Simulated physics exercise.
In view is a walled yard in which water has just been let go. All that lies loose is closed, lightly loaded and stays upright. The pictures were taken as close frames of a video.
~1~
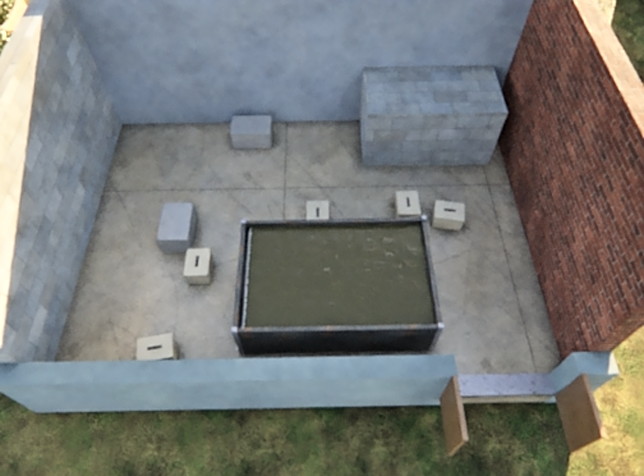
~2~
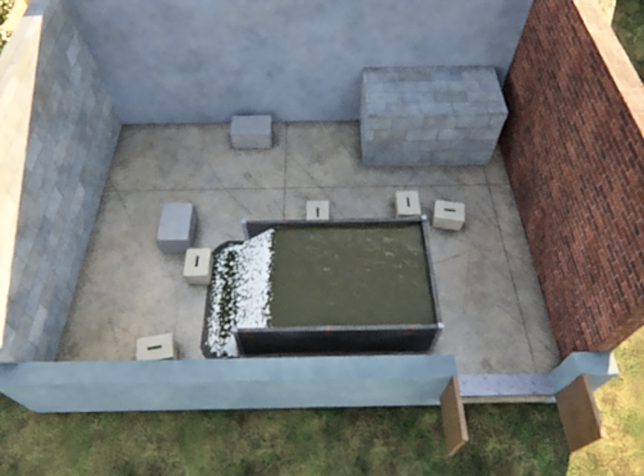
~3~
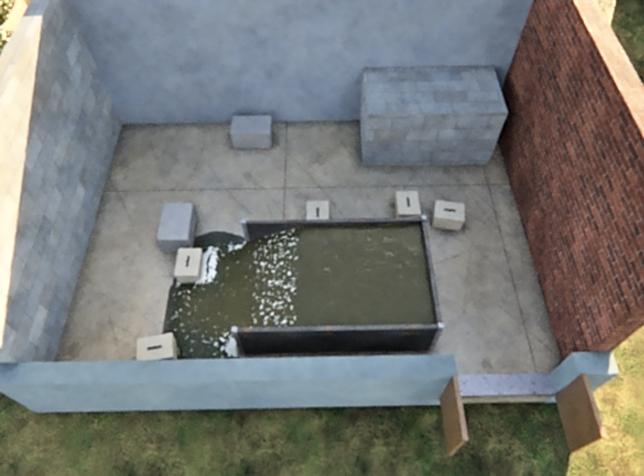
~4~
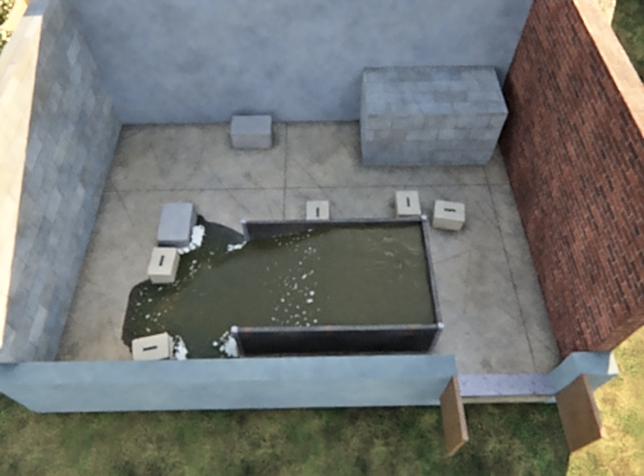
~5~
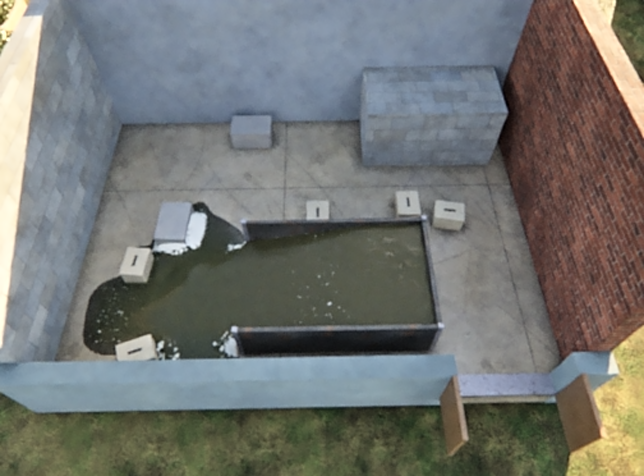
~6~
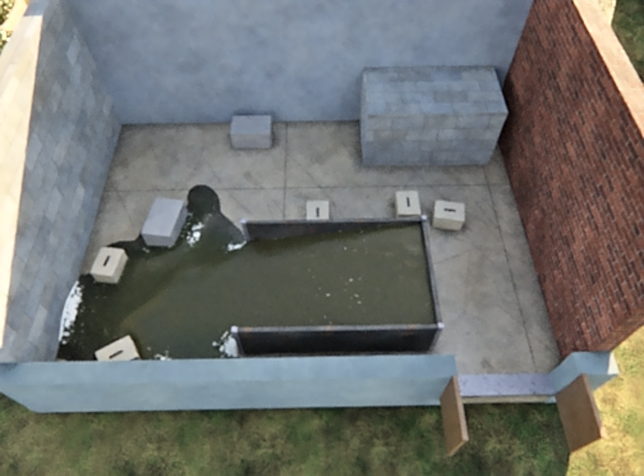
Murky green water bursts from the open left end of a dark-walled tank in a walled yard, foaming white as it spreads across the concrete floor. It surrounds two pale boxes and pushes them left, then shifts a larger grey block slightly, while the boxes at the back stay put.
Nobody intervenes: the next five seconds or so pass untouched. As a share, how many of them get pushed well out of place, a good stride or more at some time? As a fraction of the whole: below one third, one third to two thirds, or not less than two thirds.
Looks to me like between one and two in three get shifted a long way.
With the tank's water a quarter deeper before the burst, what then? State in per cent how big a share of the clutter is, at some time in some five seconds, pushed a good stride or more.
Share moved that far: Approx. 60 %.
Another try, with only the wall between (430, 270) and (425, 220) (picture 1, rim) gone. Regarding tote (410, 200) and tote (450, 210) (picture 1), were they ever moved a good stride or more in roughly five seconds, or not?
In the order given: Travelled that far, travelled that far.
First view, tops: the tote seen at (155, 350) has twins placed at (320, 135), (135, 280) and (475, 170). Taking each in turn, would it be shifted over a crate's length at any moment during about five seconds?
Here's how it goes: Sent far off, sent far off, and lastly never gets far.
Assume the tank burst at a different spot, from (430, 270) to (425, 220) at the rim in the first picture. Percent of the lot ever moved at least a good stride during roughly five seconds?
I'd guess around 30 percent of them.
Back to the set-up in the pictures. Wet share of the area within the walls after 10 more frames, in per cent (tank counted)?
I'd say around 45 in a hundred.
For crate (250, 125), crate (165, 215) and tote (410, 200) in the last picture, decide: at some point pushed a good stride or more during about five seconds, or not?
Sequence check gives past that mark, next past that mark, finally below that mark.
A moment on, 3 of 7 are well off their spots; 2 afloat.
Next, 3 of 7 are well off their spots; 3 afloat.
Later, 3 of 7 are well off their spots; 3 afloat.
In the end, 4 of 7 are well off their spots, and 4 have been at some point; 4 afloat.
